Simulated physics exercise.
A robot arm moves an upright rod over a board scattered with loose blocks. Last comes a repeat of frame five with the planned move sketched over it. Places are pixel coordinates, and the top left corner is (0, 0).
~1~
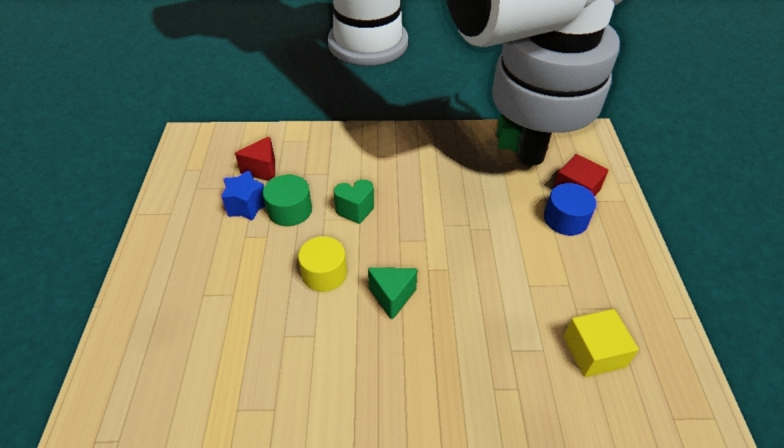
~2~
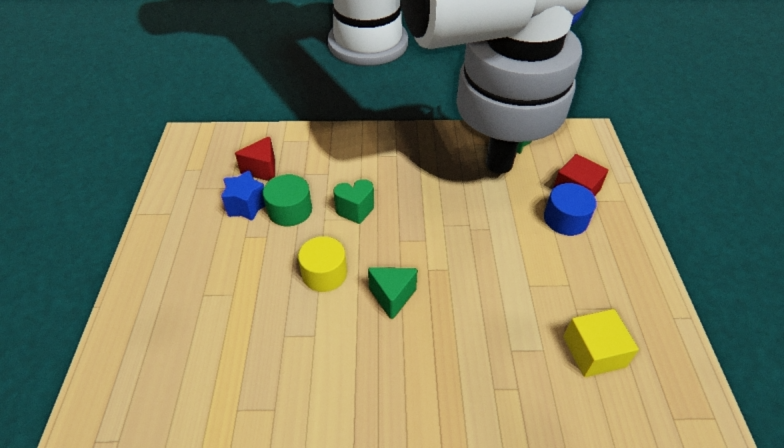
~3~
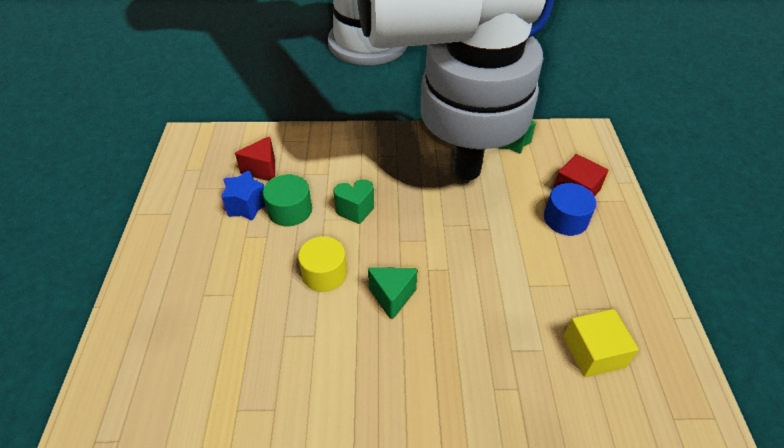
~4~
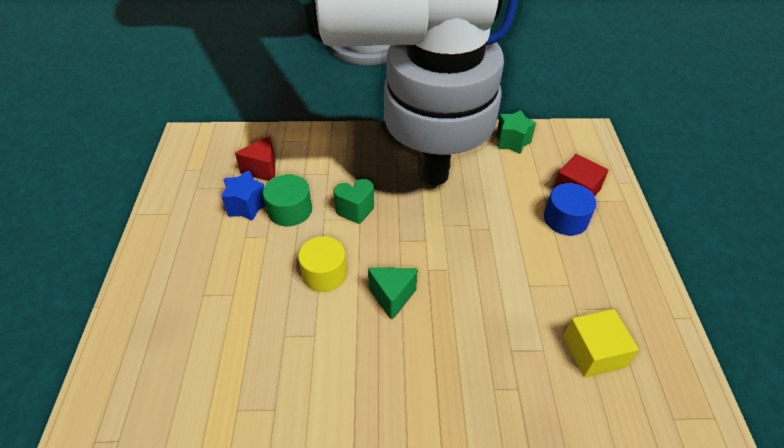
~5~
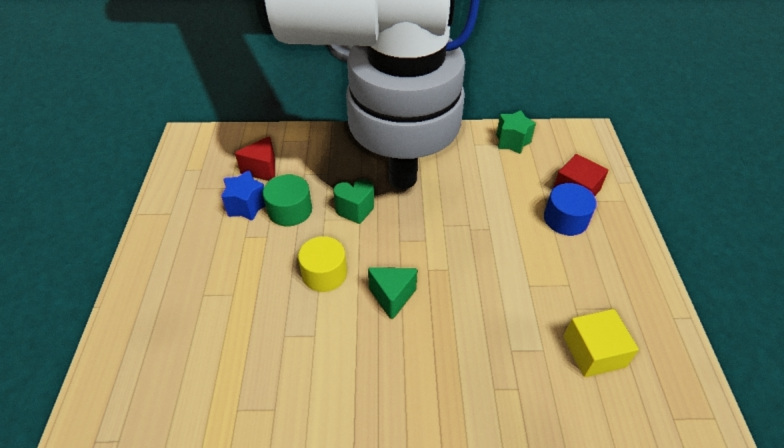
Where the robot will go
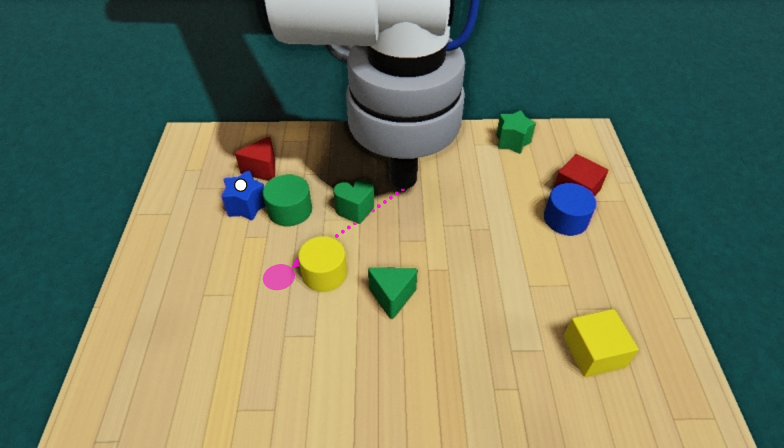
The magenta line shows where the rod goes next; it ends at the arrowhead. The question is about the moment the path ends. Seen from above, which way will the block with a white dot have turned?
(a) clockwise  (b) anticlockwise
Letter b.
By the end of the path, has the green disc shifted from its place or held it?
That block slides.
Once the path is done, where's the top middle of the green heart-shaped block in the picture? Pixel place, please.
It comes to (284, 215).
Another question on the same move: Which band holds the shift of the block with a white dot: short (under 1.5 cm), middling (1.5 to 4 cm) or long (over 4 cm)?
I reckon it covers less than 1.5 cm.
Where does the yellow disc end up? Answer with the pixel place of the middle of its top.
I think it will end close to (313, 270).
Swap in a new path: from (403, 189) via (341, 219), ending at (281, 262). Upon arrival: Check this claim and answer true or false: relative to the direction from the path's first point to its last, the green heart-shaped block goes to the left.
Verdict: False.
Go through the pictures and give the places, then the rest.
In the first frame, tip of the rod (531, 158), middles of tops, blue star block (241, 185), green disc (286, 189), yellow disc (322, 253), green heart-shaped block (354, 190).
In the second frame, rod (499, 165), nothing pushed.
In the third frame, rod (467, 172), nothing pushed.
In the fourth frame, rod (435, 177), nothing pushed.
In the fifth frame, rod (403, 180), blue star block (241, 185), green disc (286, 189), yellow disc (322, 253), green heart-shaped block (354, 190).
The line goes straight from (403, 189) to (279, 277); the dot is on the blue star block.
What follows on the original path. One third of the way, rod (364, 208); green heart-shaped block (327, 200), turned 25° clockwise.
Two thirds of the way, rod (322, 237); blue star block (234, 183), turned 25° anticlockwise; green disc (273, 186); green heart-shaped block (289, 213), turned 85° clockwise.
At the end, rod (277, 268); blue star block (234, 183), turned 25° anticlockwise; green disc (273, 186); yellow disc (313, 270); green heart-shaped block (284, 215), turned 110° clockwise.
